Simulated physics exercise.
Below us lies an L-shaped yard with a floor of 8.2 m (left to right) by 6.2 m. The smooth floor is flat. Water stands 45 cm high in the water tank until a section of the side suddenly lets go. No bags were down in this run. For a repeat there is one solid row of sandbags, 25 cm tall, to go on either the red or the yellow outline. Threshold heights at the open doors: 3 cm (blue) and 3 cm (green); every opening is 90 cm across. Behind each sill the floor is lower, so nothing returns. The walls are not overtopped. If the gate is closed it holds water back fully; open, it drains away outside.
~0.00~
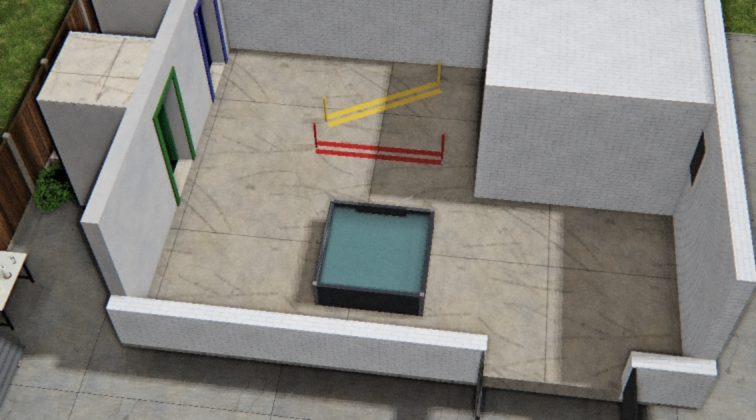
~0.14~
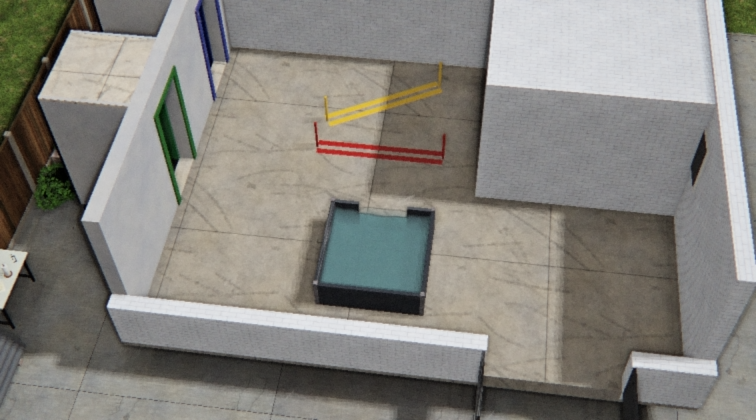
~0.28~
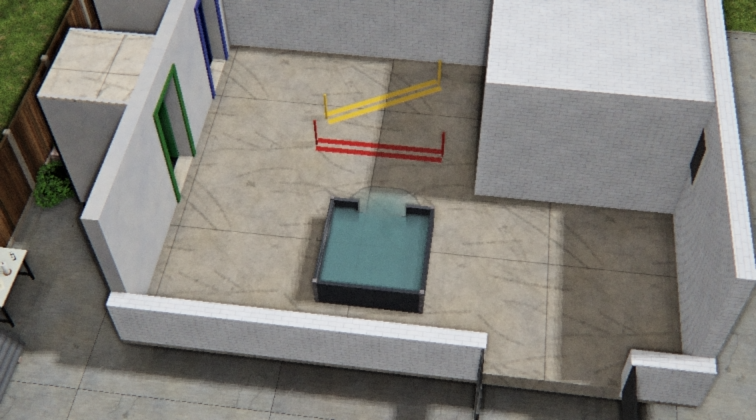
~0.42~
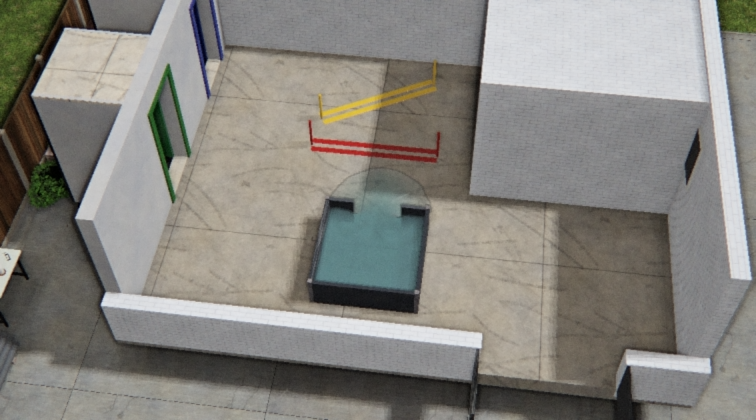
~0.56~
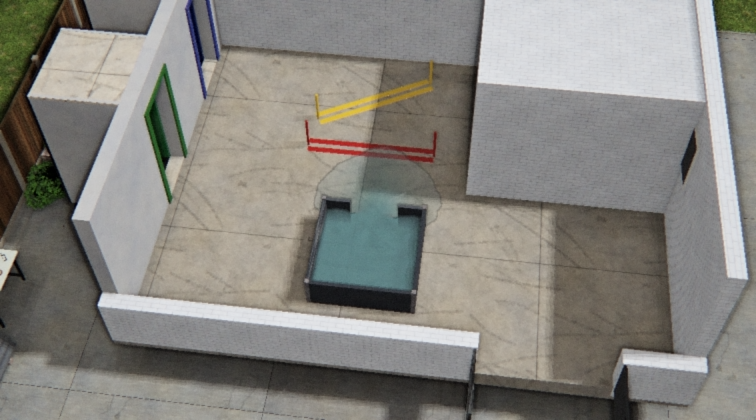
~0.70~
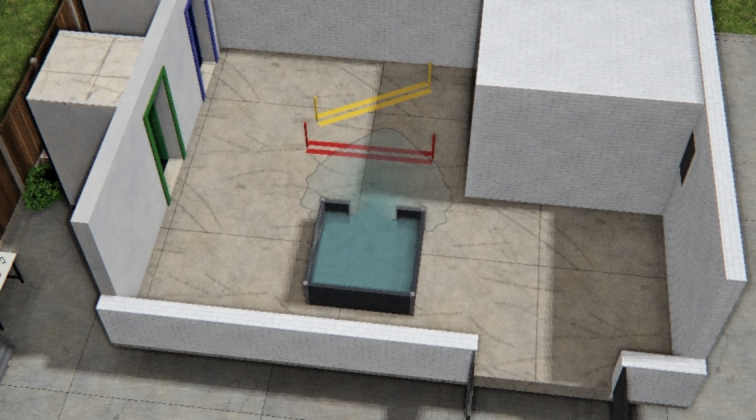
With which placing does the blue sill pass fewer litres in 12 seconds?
The red mark.
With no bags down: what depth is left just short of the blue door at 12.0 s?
About 5.0 cm.
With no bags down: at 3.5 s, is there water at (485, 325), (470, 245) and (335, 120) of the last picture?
In that order: Still dry, dry, flooded.
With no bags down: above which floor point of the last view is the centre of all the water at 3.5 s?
Around (371, 171).
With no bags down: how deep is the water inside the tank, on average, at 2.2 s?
About 25 cm.
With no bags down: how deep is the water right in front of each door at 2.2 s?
Depths in cm: Blue 0, green 0.
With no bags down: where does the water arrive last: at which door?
Last comes the green one.
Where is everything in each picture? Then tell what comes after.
In the first frame, still water, 45 cm deep, in the water tank at (375, 249).
In the second frame, water pours out on the water tank's far side and has run 0.5 m, to a hidden place; typically 7 cm deep outside, 45 cm at the water tank's back.
In the third frame, the front is at a hidden place, 0.7 m from the gap on the water tank's far side; 0.6 m2 of floor is under water; 45 cm left at the back of the water tank.
In the fourth frame, water pours out on the water tank's far side and has run 1.2 m, to (382, 171); typically 5 cm deep outside, 45 cm at the water tank's back.
In the fifth frame, the front is at (382, 150), 1.6 m from the gap on the water tank's far side; 2.0 m2 of floor is under water; 44 cm left at the back of the water tank.
In the sixth frame, the front is at (381, 134), 2.1 m from the gap on the water tank's far side; 2.8 m2 of floor is under water; 38 cm left at the back of the water tank.
After 1.4 s water covers 20 % of the floor and is deepest (26 cm) near (373, 223) in the run without bags; in at the blue door, 0 L with no bags, 0 L with the row on red, 0 L on yellow.
After 2.2 s water covers 30 % of the floor and is deepest (18 cm) near (373, 223) in the run without bags; in at the blue door, 0 L with no bags, 0 L with the row on red, 0 L on yellow.
After 3.5 s water covers 35 % of the floor and is deepest (16 cm) near (373, 223) in the run without bags; in at the blue door, 0 L with no bags, 0 L with the row on red, 1 L on yellow.
After 7.0 s water covers 40 % of the floor and is deepest (10 cm) near (205, 96) in the run without bags; in at the blue door, 37 L with no bags, 0 L with the row on red, 34 L on yellow.
After 12.0 s water covers 65 % of the floor and is deepest (6 cm) near (129, 323) in the run without bags; in at the blue door, 86 L with no bags, 6 L with the row on red, 56 L on yellow.
